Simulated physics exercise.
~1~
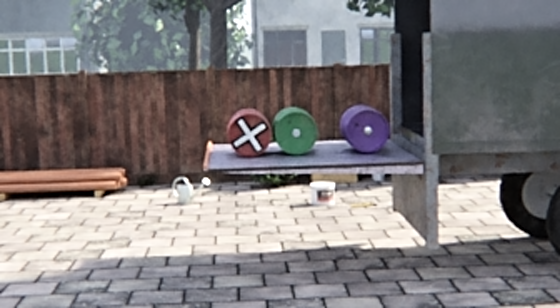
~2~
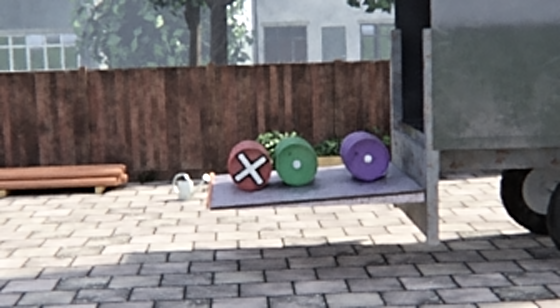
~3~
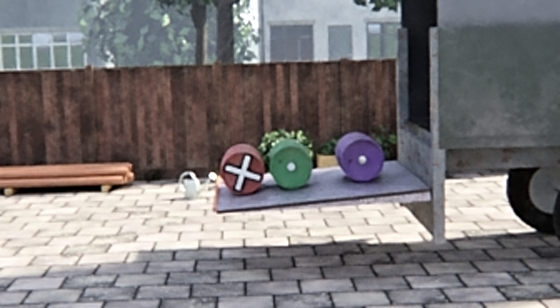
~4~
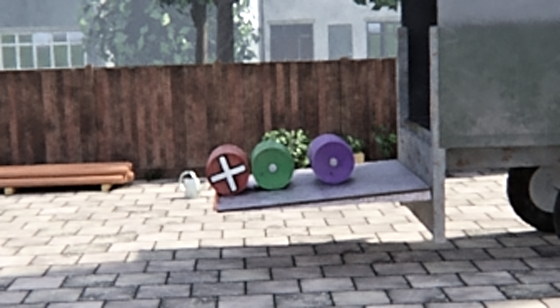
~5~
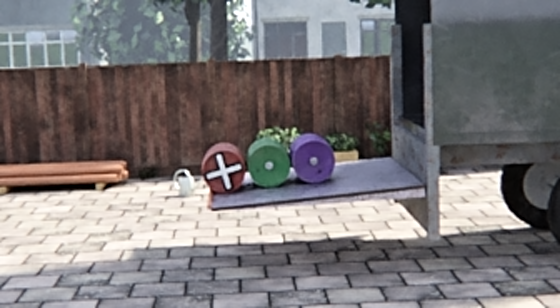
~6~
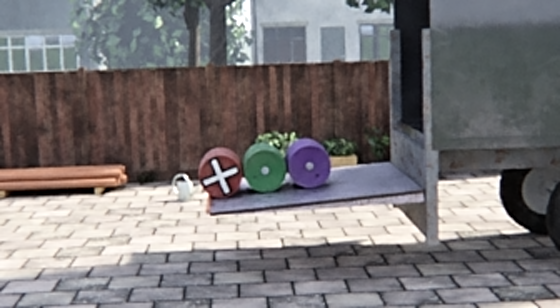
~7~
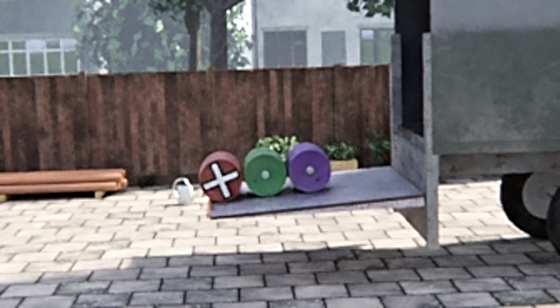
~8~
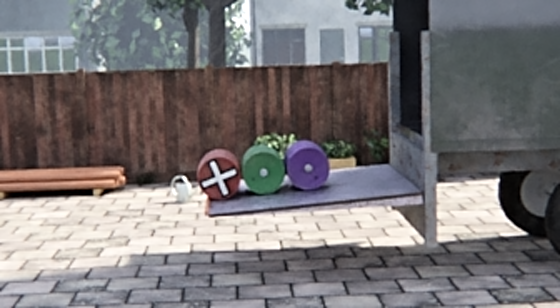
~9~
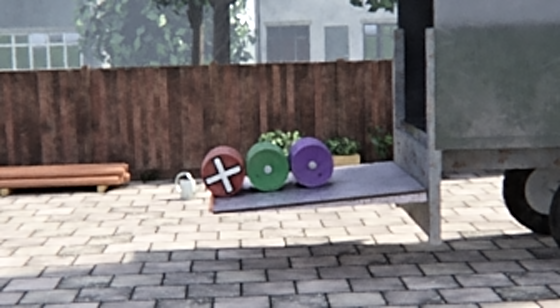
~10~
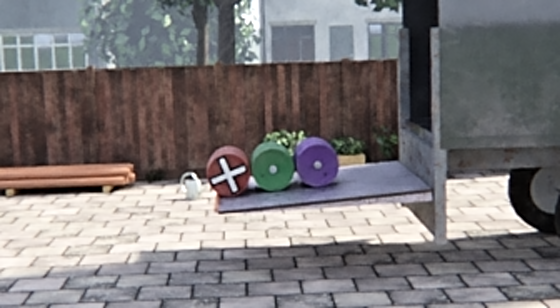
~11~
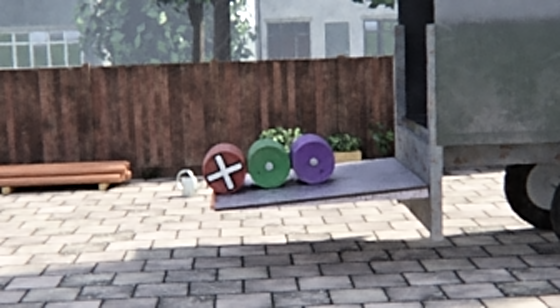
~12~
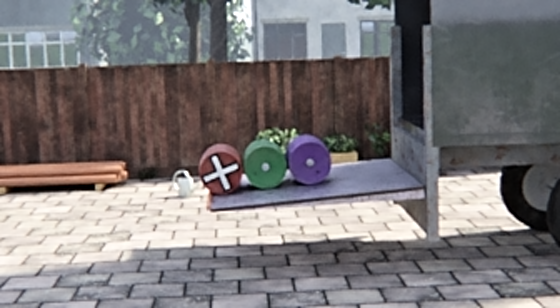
A tail-lift plate sticks out to the left from the back of a grey truck, seen from the side across a paved yard with a wooden fence behind. On it, three kegs sit end-on, a red one with a white cross at the left, a green one beside it and a purple one further right. The plate lowers a little, then tips down towards its outer end. All three kegs roll left, the purple one travelling farthest. The red keg stops near the outer edge, green comes to rest close behind, and purple closes up beside green. All three stay on the tilted plate.
